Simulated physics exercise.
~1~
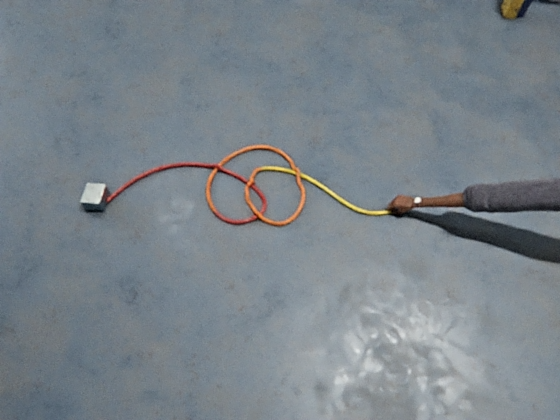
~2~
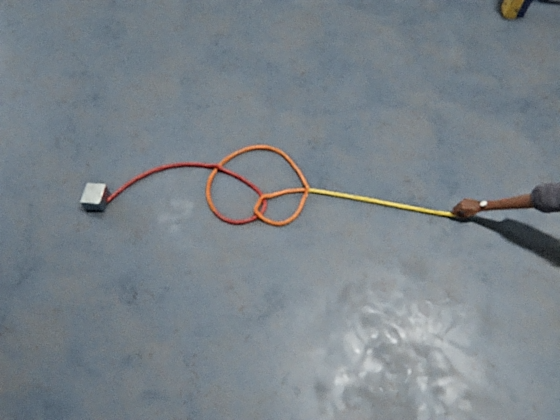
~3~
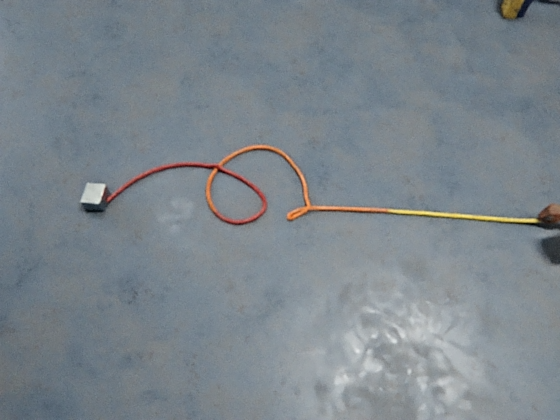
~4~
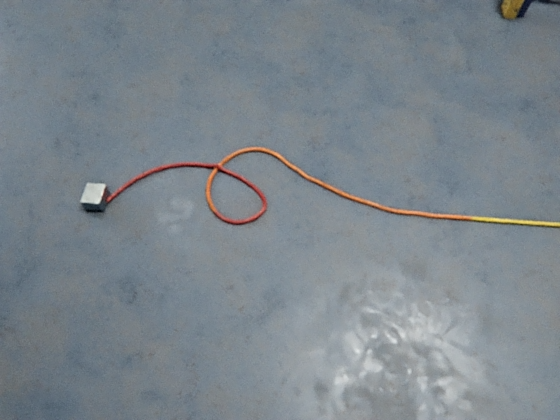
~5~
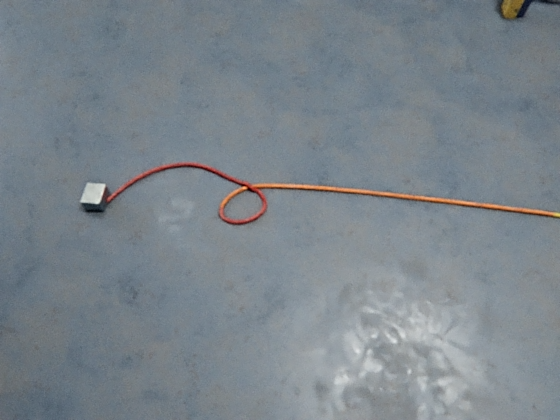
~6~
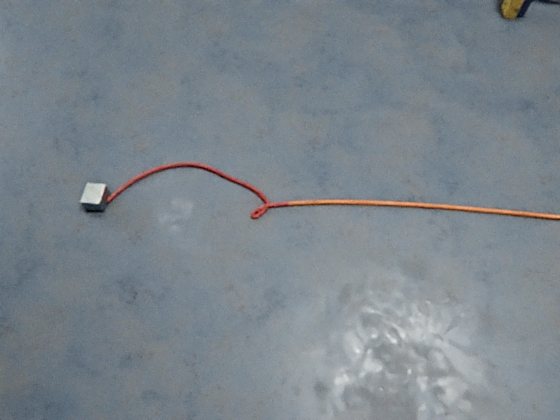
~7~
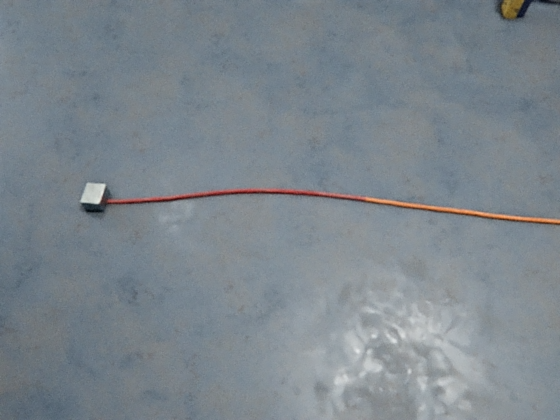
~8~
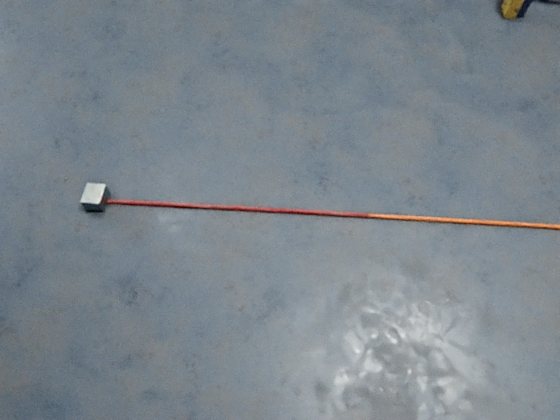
Looped red, orange and yellow rope being pulled right by a hand, its loops shrinking and opening until it lies straight.
